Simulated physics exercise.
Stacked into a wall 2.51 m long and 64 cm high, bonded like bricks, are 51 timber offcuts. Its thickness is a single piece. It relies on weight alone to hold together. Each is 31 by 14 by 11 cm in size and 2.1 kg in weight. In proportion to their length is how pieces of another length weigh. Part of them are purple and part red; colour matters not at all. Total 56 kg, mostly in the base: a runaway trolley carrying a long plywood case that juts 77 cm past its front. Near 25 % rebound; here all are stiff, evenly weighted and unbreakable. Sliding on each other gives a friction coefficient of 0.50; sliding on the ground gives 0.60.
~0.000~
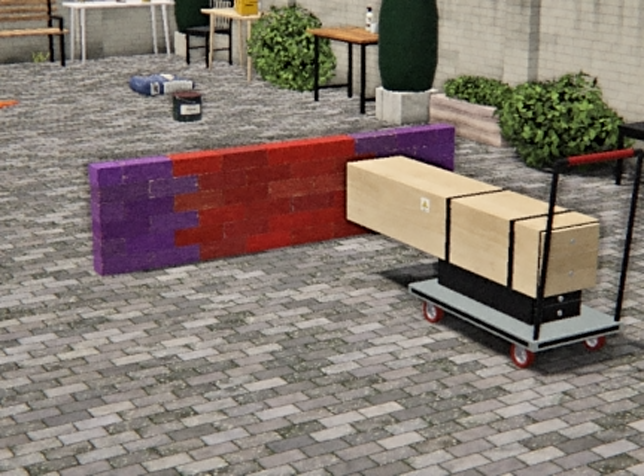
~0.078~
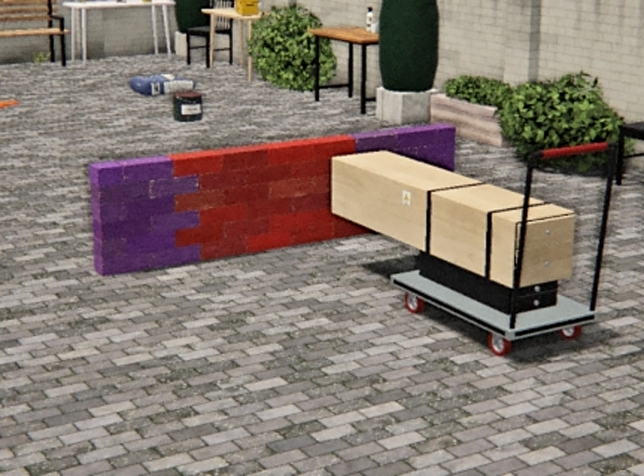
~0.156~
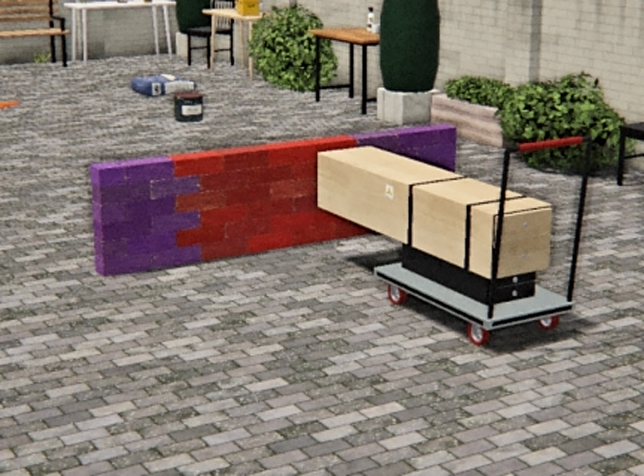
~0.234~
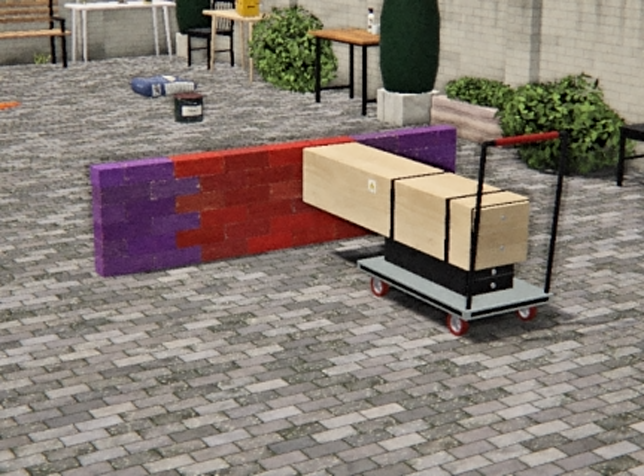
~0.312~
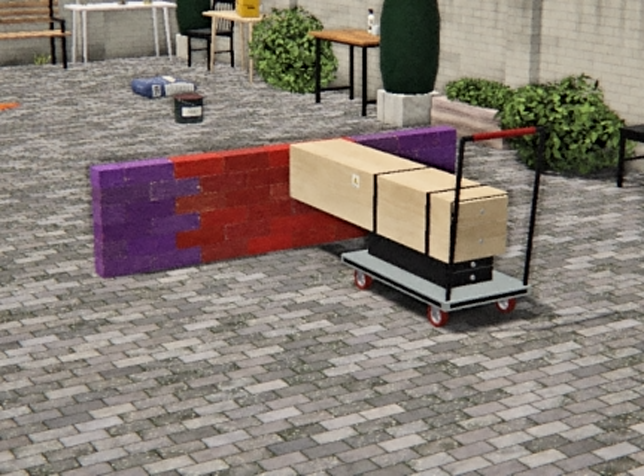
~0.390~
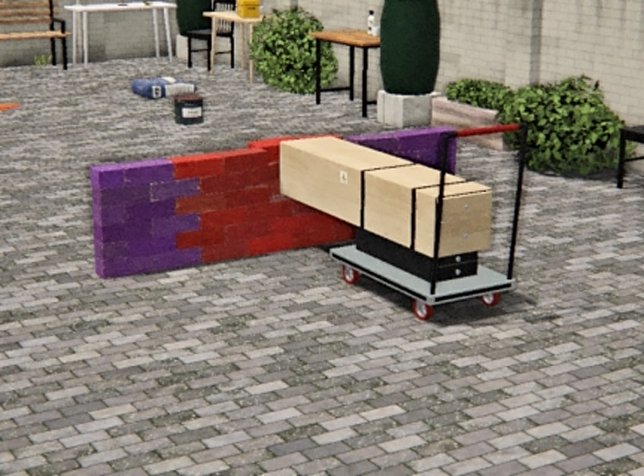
A flat trolley carrying a long wooden box strapped with black bands rolled leftward across the paved yard toward a low purple and red wall, until the box's front end pressed into it.
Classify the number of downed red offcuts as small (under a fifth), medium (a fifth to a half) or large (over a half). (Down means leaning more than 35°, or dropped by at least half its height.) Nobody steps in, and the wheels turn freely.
It is medium.
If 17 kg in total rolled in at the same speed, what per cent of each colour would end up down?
The split would be purple 0, then red 30 per cent.
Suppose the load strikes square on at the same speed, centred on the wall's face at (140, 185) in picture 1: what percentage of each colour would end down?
That would leave purple at 30 % and red at 0 %.
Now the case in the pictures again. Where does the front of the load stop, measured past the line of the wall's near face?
It sits some 115 cm past it.
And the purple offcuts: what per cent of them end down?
Of the purple ones, 0 in a hundred finish down.
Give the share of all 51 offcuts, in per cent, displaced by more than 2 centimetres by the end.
40 percent.
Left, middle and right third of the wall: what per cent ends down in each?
From the left: 0, then 60, then 10 percent.
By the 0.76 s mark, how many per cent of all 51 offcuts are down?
By then 20 %.
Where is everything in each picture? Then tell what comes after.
In the first frame (places mark the middle of the side facing us), load (353, 182) 70 cm short of the wall; top red offcut (291, 155); top purple offcut (377, 144); nothing disturbed.
The second frame shows load (337, 176) 52 cm short of the wall; top red offcut (291, 155).
The third frame shows load (323, 171) 35 cm short of the wall; top red offcut (292, 155).
The fourth frame shows load (308, 166) 18 cm short of the wall; top red offcut (292, 156).
The fifth frame shows load (294, 162) just touching; top red offcut (292, 157).
The sixth frame shows load (284, 159) 12 cm into the wall's line; top red offcut (280, 153) leaning 4°; top purple offcut (377, 147) shifted 11 mm; 9 disturbed, none down.
After 0.50 s, load 30 cm past the wall's line, still rolling; 4 of the 24 red offcuts down (4 of 51 in all colours); top red offcut leaning 17°, 51 mm lower; top purple offcut shifted 47 mm.
After 0.76 s, load 71 cm past the wall's line, still rolling; 8 of the 24 red offcuts down (9 of 51 in all colours); top red offcut on its side; top purple offcut leaning 55°, 6 cm lower.
After 1.00 s, load 99 cm past the wall's line, still rolling; 8 of the 24 red offcuts down (9 of 51 in all colours); top red offcut leaning 25°, 51 cm lower; top purple offcut leaning 71°, 23 cm lower.
After 1.30 s, load 1.14 m past the wall's line, still rolling; 10 of the 24 red offcuts down (11 of 51 in all colours); top red offcut 54 cm lower; top purple offcut on its side.
At rest (2.2 s), load 1.17 m past the wall's line, stopped; 10 of the 24 red offcuts down (11 of 51 in all colours); top red offcut 54 cm lower; top purple offcut 54 cm lower. That is 42 per cent. As the last picture would show them, middles, top red offcut near (151, 207), top purple offcut near (399, 212).
